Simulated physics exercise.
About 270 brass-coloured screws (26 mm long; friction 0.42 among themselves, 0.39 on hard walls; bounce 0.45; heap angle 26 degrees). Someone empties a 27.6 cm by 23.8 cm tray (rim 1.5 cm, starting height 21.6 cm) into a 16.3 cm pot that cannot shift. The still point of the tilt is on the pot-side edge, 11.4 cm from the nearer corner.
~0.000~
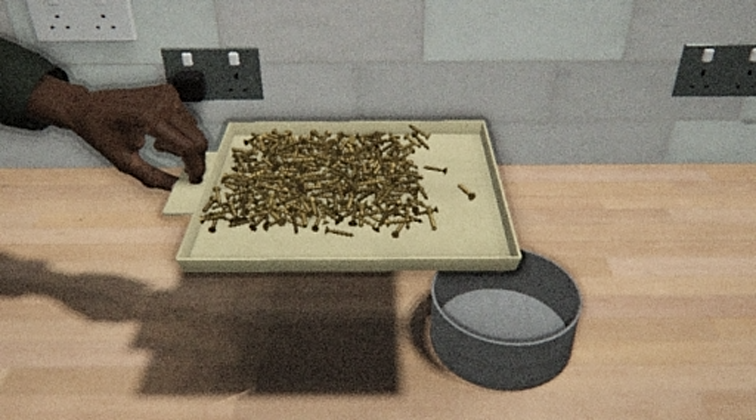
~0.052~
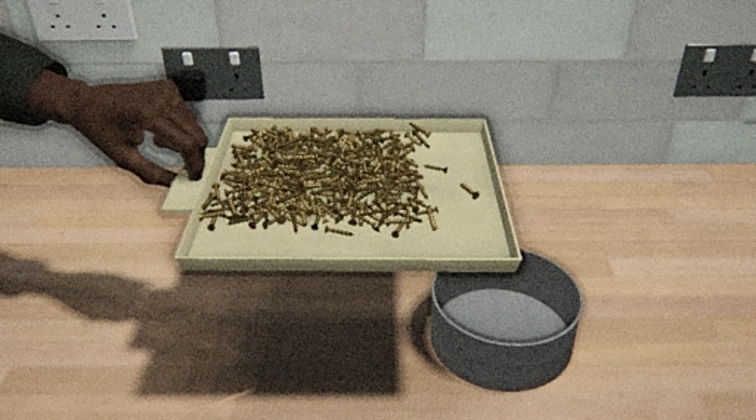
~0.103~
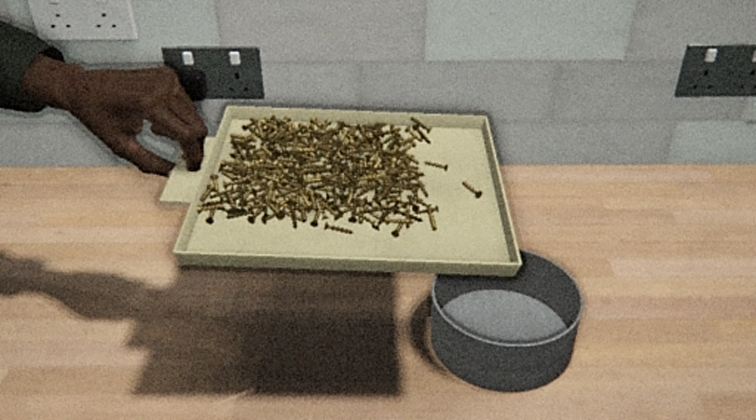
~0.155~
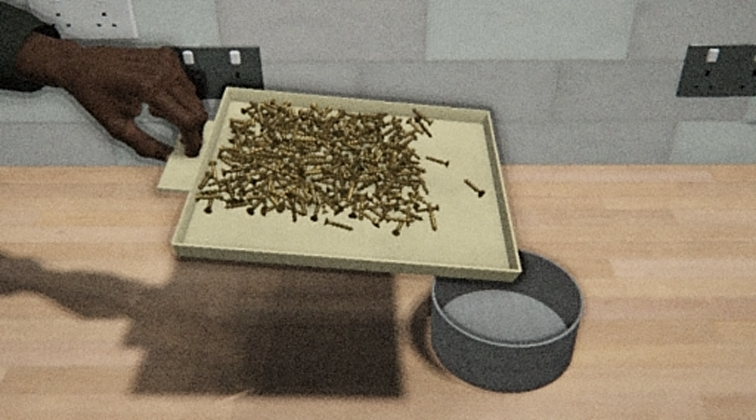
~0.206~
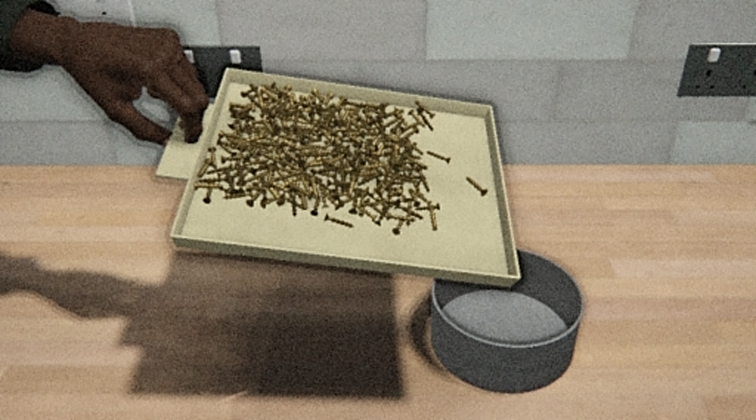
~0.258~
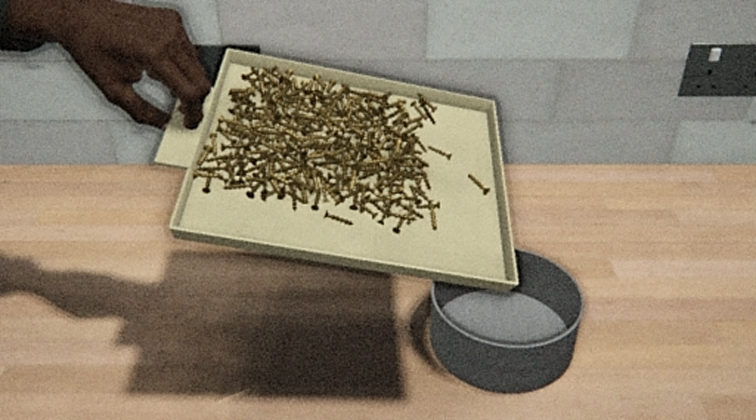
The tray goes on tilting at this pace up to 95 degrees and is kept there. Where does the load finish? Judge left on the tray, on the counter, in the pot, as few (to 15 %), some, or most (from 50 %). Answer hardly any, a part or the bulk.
Tray hardly any, counter the bulk, pot hardly any.
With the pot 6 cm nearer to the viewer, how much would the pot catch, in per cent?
It would be near 35 per cent.
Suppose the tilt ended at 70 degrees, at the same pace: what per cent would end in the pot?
Then about 5 per cent.
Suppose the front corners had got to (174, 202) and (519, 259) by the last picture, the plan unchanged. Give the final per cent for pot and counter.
Pot 65, counter 35.
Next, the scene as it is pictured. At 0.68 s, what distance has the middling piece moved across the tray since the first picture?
About 14 cm.
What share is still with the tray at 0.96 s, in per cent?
Some 10 per cent of the load.
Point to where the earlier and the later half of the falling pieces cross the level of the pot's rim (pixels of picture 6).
At about (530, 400), then at (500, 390).
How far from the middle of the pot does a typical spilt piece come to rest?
Roughly 18 cm.
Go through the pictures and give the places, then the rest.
In the first frame, tray tilt 0 degrees, front corners at (181, 257) and (516, 255); middle of the pieces at (323, 178); pot at (506, 291).
In the second frame, tray tilt 1 degrees, front corners at (180, 255) and (516, 257); middle of the pieces at (323, 176).
In the third frame, tray tilt 4 degrees, front corners at (178, 250) and (517, 262), lowest corner right front; middle of the pieces at (323, 170).
In the fourth frame, tray tilt 8 degrees, front corners at (177, 241) and (516, 268), lowest corner right front; middle of the pieces at (324, 161).
In the fifth frame, tray tilt 13 degrees, front corners at (176, 233) and (515, 274), lowest corner right front; middle of the pieces at (325, 153).
In the sixth frame, tray tilt 18 degrees, front corners at (175, 225) and (514, 280), lowest corner right front; middle of the pieces at (326, 144); pot at (507, 292). Its pace works out near 90 degrees a second.
After 0.68 s, tilt 55 degrees; the tray holds 100 %, the pot 0 %.
Then, at 0.96 s, tilt 80 degrees; the tray holds 10 %, the pot 5 %.
Then, at 1.34 s, tilt 95 degrees; the tray holds 0 %, the pot 5 %.
By 2.1 s all is still; tray 0 %, counter 95 %, pot 5 %.
